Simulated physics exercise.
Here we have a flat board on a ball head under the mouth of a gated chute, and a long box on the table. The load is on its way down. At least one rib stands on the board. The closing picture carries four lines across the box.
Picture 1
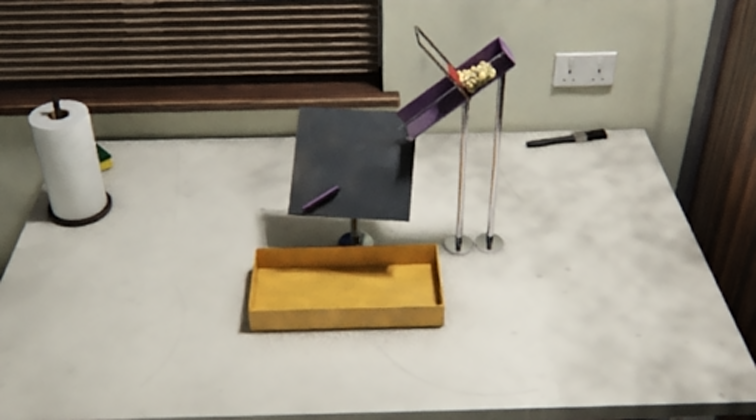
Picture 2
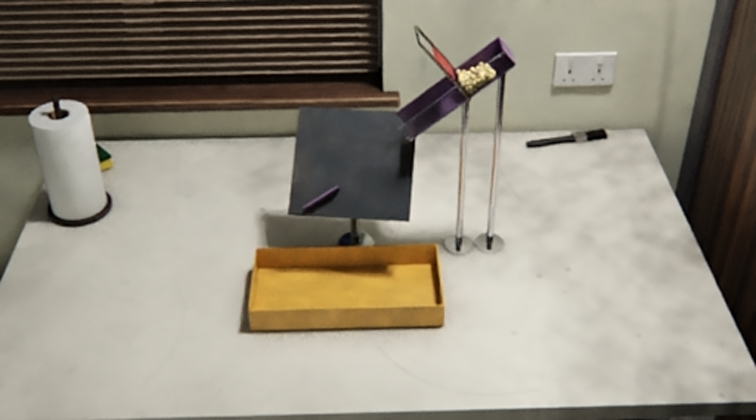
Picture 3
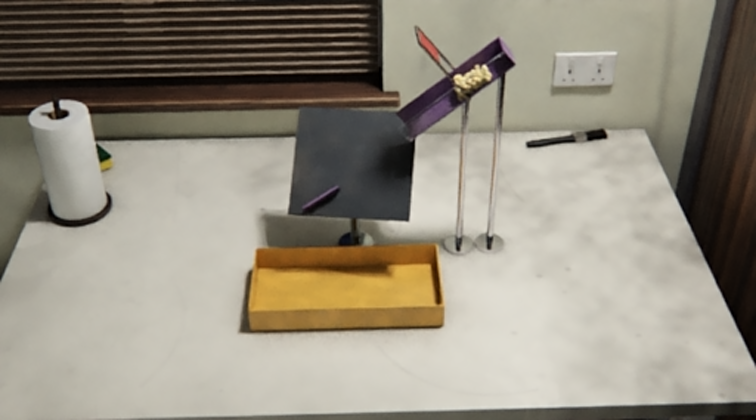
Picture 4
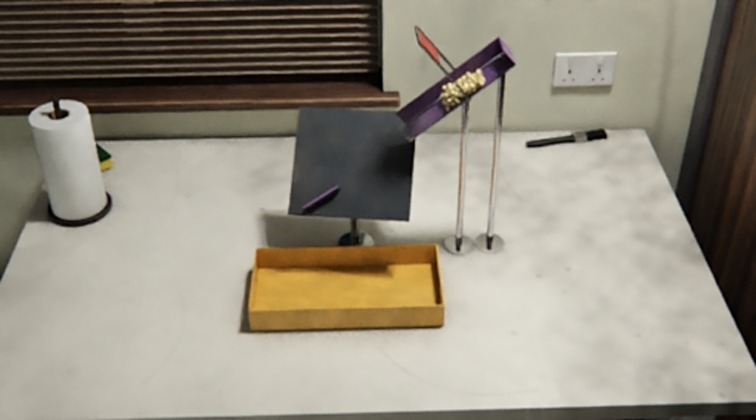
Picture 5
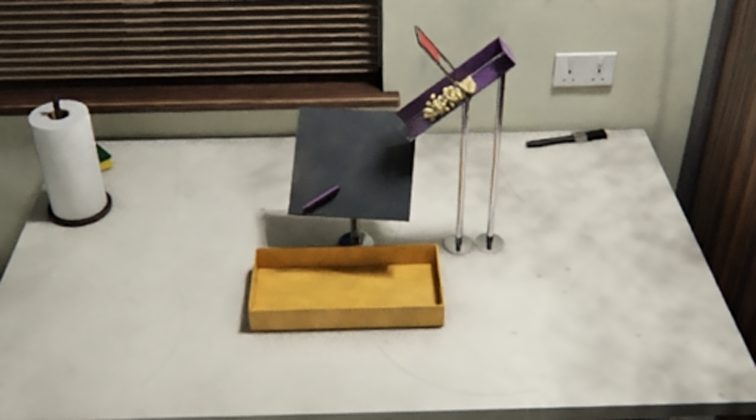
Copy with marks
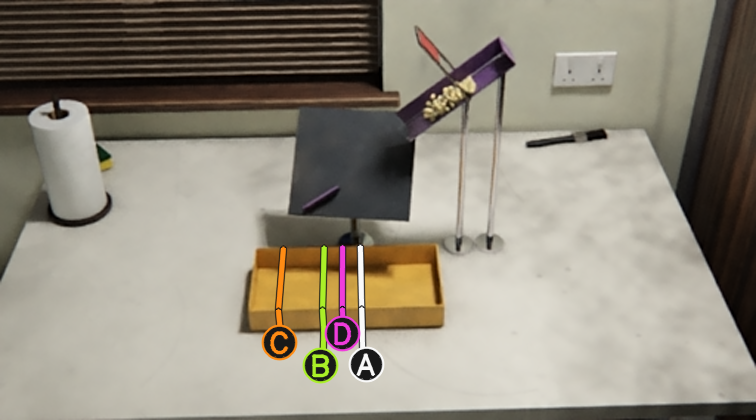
On a pale tabletop by a wall, a red gate swung up on a raised purple chute, and the clump of small pale beans behind it slid down leftward, spreading out above a tilted dark board.
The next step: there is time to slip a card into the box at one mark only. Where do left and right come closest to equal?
B works best here.
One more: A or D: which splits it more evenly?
Line D.
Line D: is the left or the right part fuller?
The left side.
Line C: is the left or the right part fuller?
More lands on the right.
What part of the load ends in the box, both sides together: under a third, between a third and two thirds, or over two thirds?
About that: Over two thirds.
On the marked copy, line A crosses the front rim at (361, 307); line B crosses the front rim at (322, 308); line C crosses the front rim at (278, 309); line D crosses the front rim at (342, 308).
With A, of what is caught, all but a few on the left of the divider, a small share on the right.
With B, of what is caught, close to half on the left of the divider, close to half on the right.
With C, of what is caught, a small share on the left of the divider, all but a few on the right.
With D, of what is caught, the bulk on the left of the divider, close to a quarter on the right.
